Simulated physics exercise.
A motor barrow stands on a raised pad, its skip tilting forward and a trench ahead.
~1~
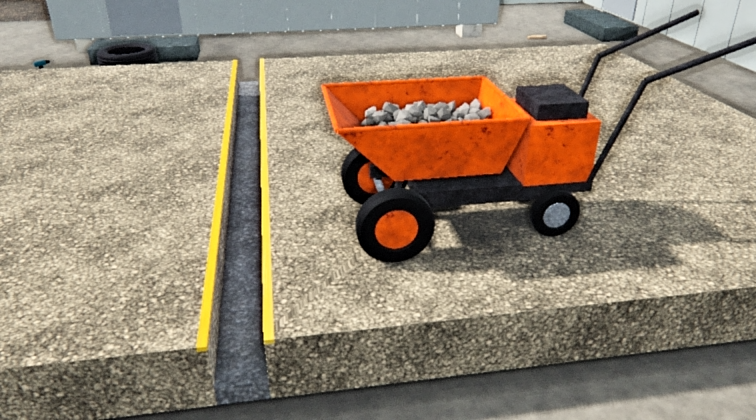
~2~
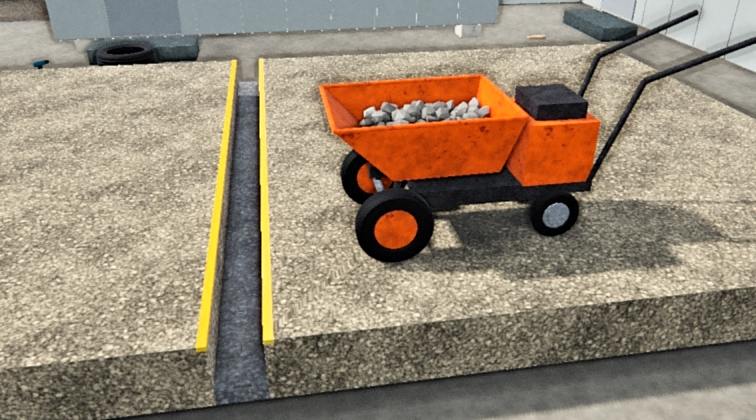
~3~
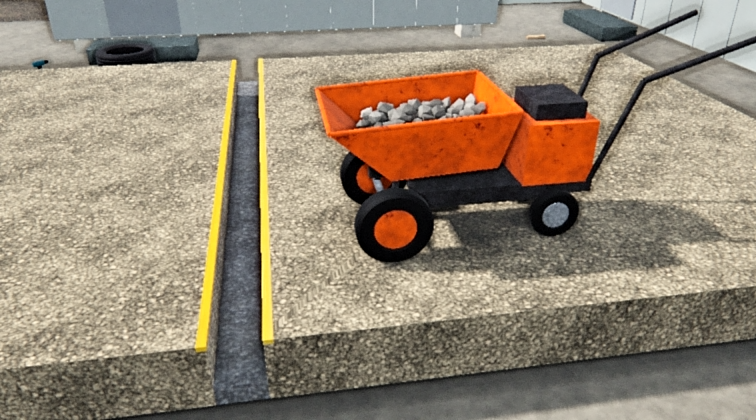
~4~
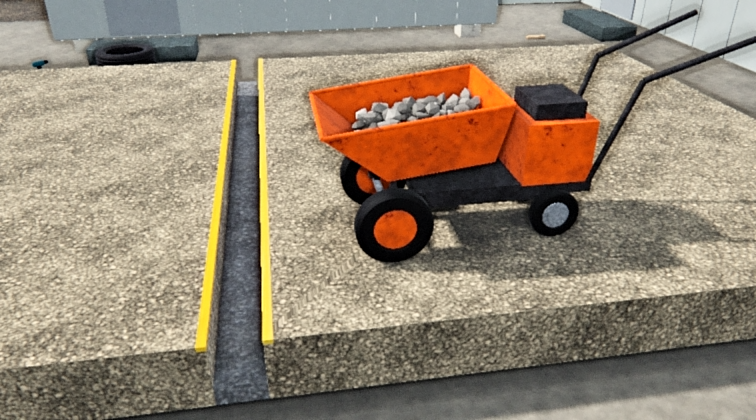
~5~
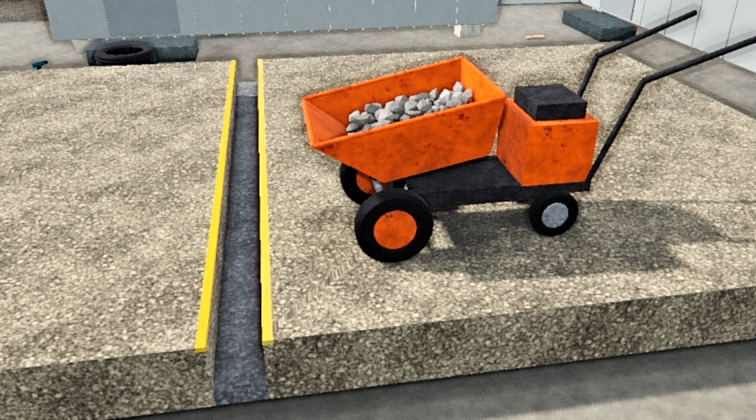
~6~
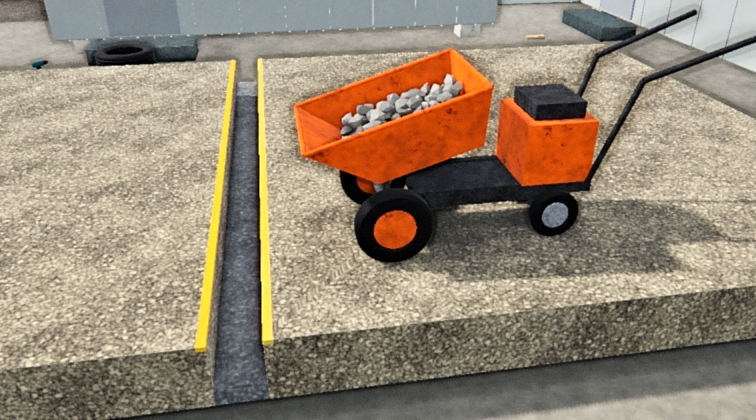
An orange motor barrow stands still while its skip of broken stones tilts forward toward the left.
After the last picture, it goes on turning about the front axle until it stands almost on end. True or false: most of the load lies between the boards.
True.
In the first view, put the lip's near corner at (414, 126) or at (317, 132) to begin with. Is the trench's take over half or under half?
For the first case I'd say a smaller fraction, and for the second case upwards of half.
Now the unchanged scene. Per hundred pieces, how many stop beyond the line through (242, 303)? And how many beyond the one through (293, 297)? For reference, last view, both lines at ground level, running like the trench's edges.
60 % and 100 %, in that order.
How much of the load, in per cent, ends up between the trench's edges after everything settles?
About 90 per cent.
Just after the last frame, skip tipped steeply; every one in the skip.
A moment on, skip tipped right over; the larger part in the skip; just a few short of the trench; about a tenth in or heaped over the trench.
Further on, skip tipped right over; about a tenth in the skip; about a tenth short of the trench; the larger part in or heaped over the trench; just a few beyond it.
When it is over, skip tipped right over; just a few in the skip; about a tenth short of the trench; almost all in or heaped over the trench; just a few beyond it.
